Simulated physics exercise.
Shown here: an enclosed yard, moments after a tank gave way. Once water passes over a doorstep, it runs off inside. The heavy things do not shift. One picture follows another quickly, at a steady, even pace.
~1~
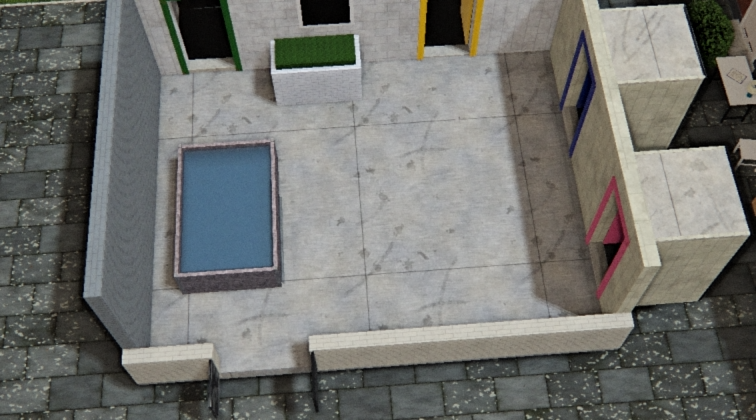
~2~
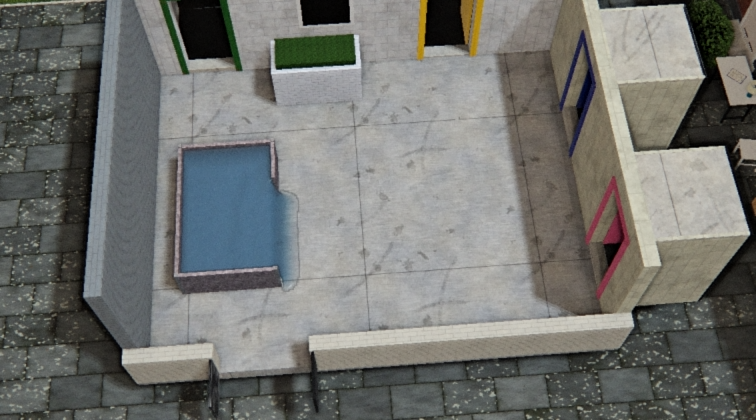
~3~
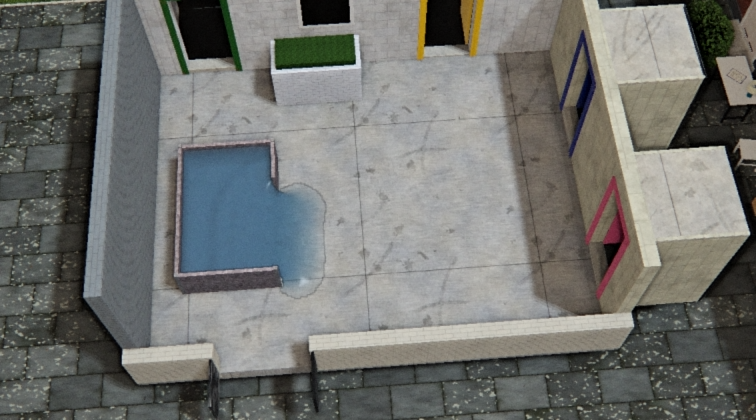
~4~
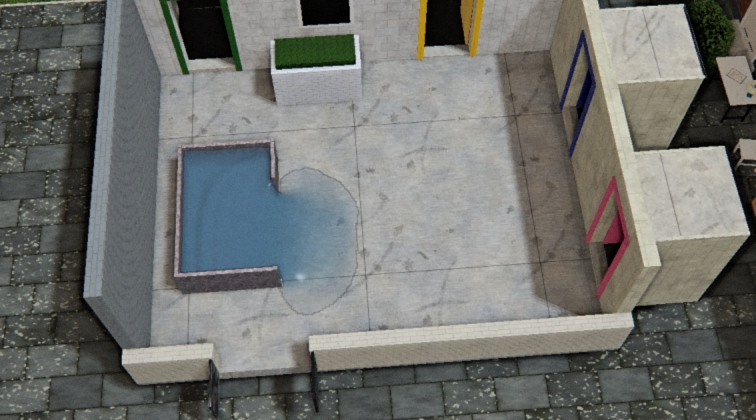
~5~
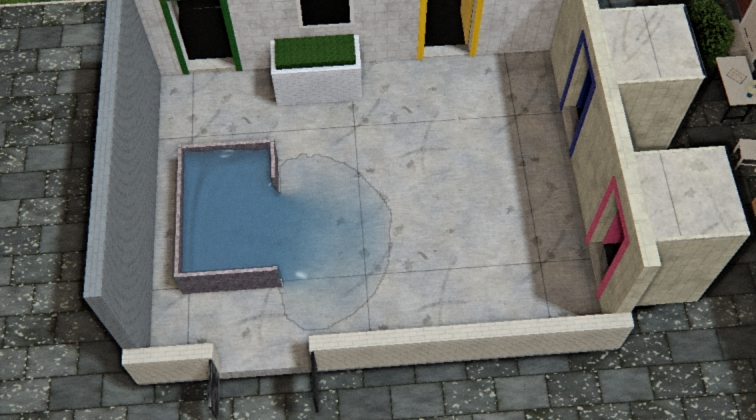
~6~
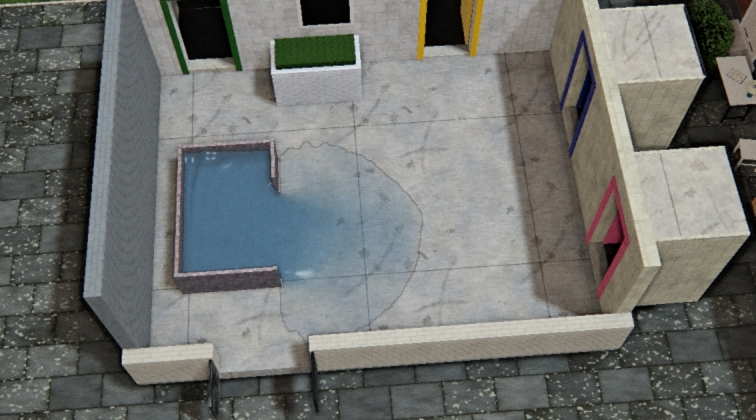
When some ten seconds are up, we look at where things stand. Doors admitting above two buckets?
Blue door: Within two buckets, yellow door: Exceeds two buckets, pink door: Exceeds two buckets, green door: Within two buckets.
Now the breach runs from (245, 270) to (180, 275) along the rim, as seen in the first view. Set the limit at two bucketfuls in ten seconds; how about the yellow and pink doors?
Outcome - yellow door comes in lower, pink door comes in lower.
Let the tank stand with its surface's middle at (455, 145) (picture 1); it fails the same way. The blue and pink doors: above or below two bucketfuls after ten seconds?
Blue door tops the mark, pink door tops the mark.
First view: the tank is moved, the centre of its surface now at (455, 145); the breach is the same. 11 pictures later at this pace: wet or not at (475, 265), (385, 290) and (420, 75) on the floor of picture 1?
Points in turn: Not reached; not reached; not reached.
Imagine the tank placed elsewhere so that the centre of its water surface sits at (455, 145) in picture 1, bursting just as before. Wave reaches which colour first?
Answer: The blue-painted one.
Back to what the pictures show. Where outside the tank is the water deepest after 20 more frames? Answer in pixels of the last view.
That spot is close to (595, 310).
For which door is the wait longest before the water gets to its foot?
I'd go with the green door.
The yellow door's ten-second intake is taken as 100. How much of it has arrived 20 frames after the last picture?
My figure is 0 in a hundred.
A moment on, water covers 40 % of the floor; the blue door not reached, the yellow door not reached, the pink door not reached, the green door not reached.
Next, water covers 55 % of the floor; the blue door not reached, the yellow door not reached, the pink door under two buckets in, the green door not reached.
Then, water covers 60 % of the floor; the blue door wet at the sill, nothing in, the yellow door not reached, the pink door far over two buckets in, the green door not reached.
Later, water covers 65 % of the floor; the blue door wet at the sill, nothing in, the yellow door wet at the sill, nothing in, the pink door far over two buckets in, the green door not reached.
In the end, water covers 80 % of the floor; the blue door wet at the sill, nothing in, the yellow door over two buckets in, the pink door far over two buckets in, the green door wet at the sill, nothing in.
